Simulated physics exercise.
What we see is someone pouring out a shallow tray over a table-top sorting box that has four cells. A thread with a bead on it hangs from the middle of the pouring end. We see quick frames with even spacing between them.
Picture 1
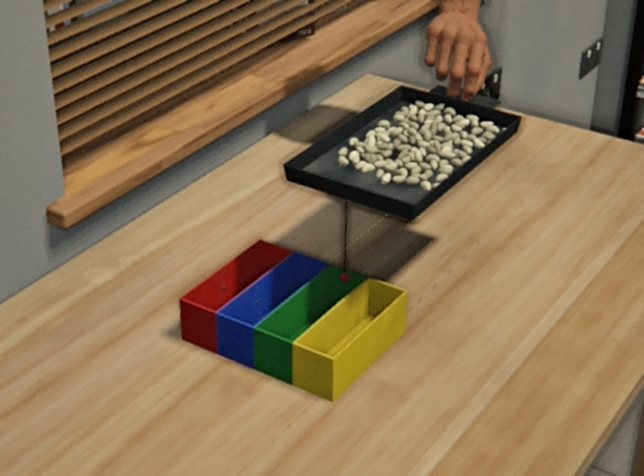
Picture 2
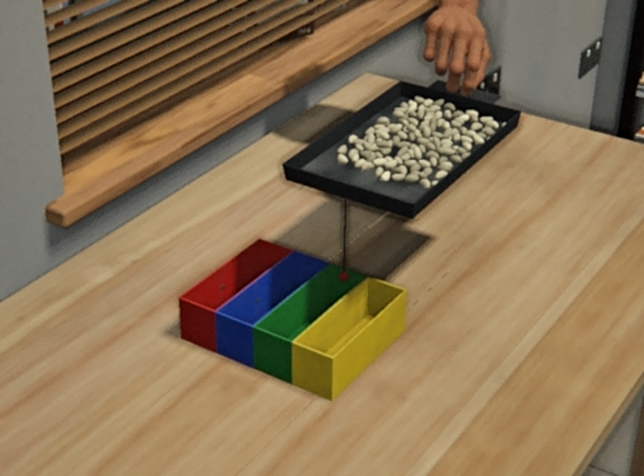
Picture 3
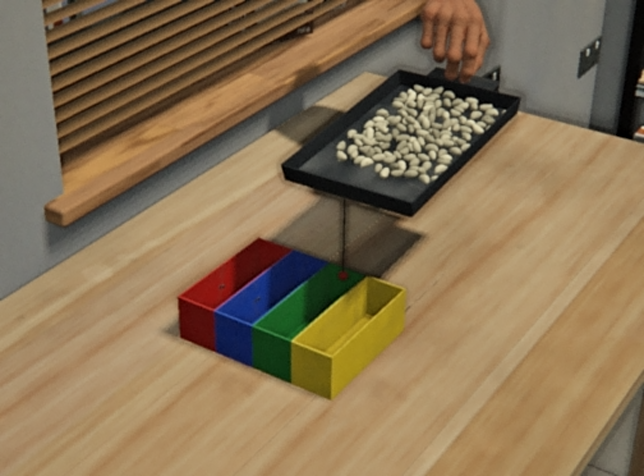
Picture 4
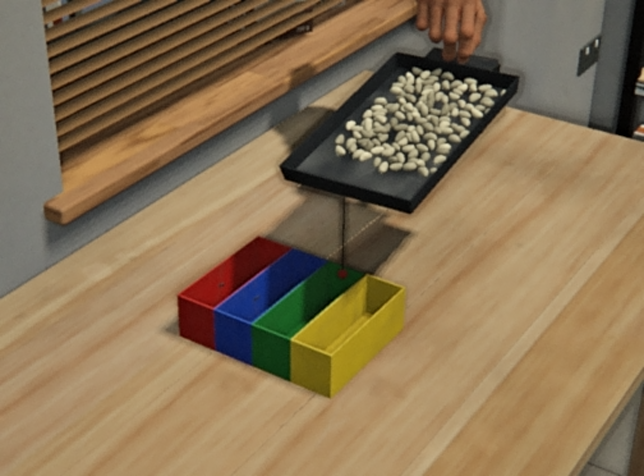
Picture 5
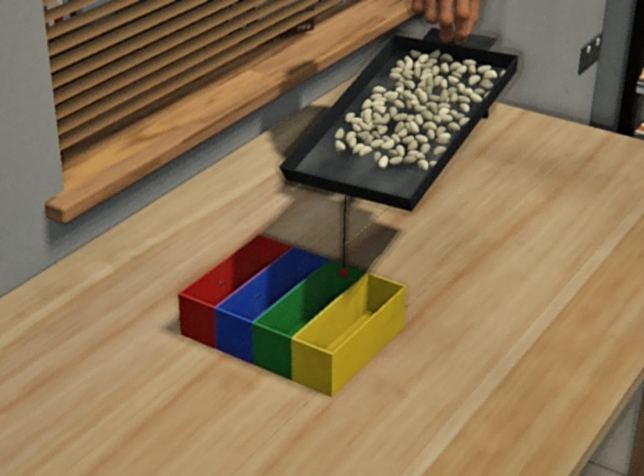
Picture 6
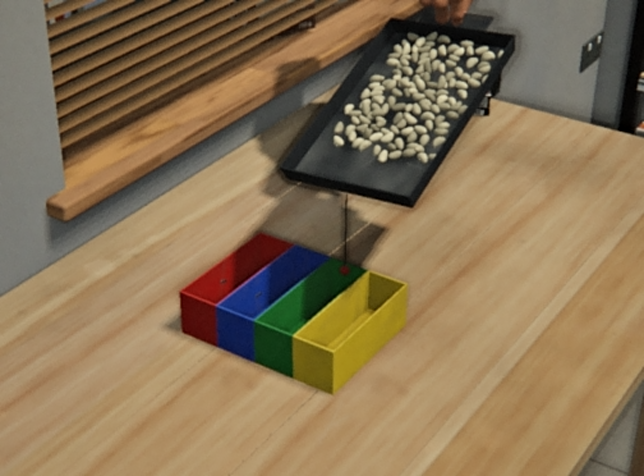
A hand lifts the far end of a black tray of white beans more steeply.
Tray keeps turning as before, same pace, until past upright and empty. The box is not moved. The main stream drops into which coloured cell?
It drops into the blue cell.
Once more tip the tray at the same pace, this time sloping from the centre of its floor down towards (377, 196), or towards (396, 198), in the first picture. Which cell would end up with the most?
So the first one goes to the yellow cell and the second to the yellow cell.
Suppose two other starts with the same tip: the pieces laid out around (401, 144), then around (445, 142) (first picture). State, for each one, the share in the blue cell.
Close to 50 and close to 40 per cent.
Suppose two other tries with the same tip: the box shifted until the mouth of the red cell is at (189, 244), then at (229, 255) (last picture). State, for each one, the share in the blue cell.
You'd get near 0 per cent and afterwards near 30 per cent.
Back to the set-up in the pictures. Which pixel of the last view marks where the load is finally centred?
Near (279, 327), more or less.
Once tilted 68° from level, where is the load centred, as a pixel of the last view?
Around (327, 156).
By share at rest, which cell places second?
The one in second place is the green one.
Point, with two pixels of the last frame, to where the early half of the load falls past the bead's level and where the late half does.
It goes through near (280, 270) first, then near (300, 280).
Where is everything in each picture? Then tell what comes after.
In the first picture, corners of the pouring end (287, 164) and (414, 203), level; middle of the load (419, 140), white beans; bead on its thread (345, 277); red cell (199, 322); blue cell (236, 337); green cell (274, 352); yellow cell (314, 368).
In the second picture, corners of the pouring end (286, 163) and (413, 202), level; middle of the load (419, 136).
In the third picture, corners of the pouring end (284, 164) and (411, 201), tipped barely, lowest at the left corner; middle of the load (418, 128).
In the fourth picture, corners of the pouring end (283, 165) and (409, 199), tipped a little, lowest at the left corner; middle of the load (416, 116).
In the fifth picture, corners of the pouring end (283, 166) and (409, 197), tipped clearly, lowest at the left corner; middle of the load (415, 104).
In the sixth picture, corners of the pouring end (283, 166) and (408, 194), tipped clearly, lowest at the left corner; middle of the load (414, 91); red cell (199, 315); blue cell (236, 330); green cell (274, 345); yellow cell (314, 361).
Just after the last frame, tray tipped steeply; almost all on the tray; just a few falling or outside the box.
A moment on, tray tipped past a quarter turn; roughly half on the tray; roughly a quarter in the blue cell; about a tenth in the green cell; just a few in the red cell; just a few in the yellow cell; about a tenth falling or outside the box.
Further on, tray tipped past a quarter turn; roughly half in the blue cell; roughly a quarter in the green cell; about a tenth in the yellow cell; about a tenth in the red cell; just a few falling or outside the box.
When it is over, tray tipped past a quarter turn; roughly half in the blue cell; roughly a quarter in the green cell; about a tenth in the yellow cell; about a tenth in the red cell; just a few outside the box.
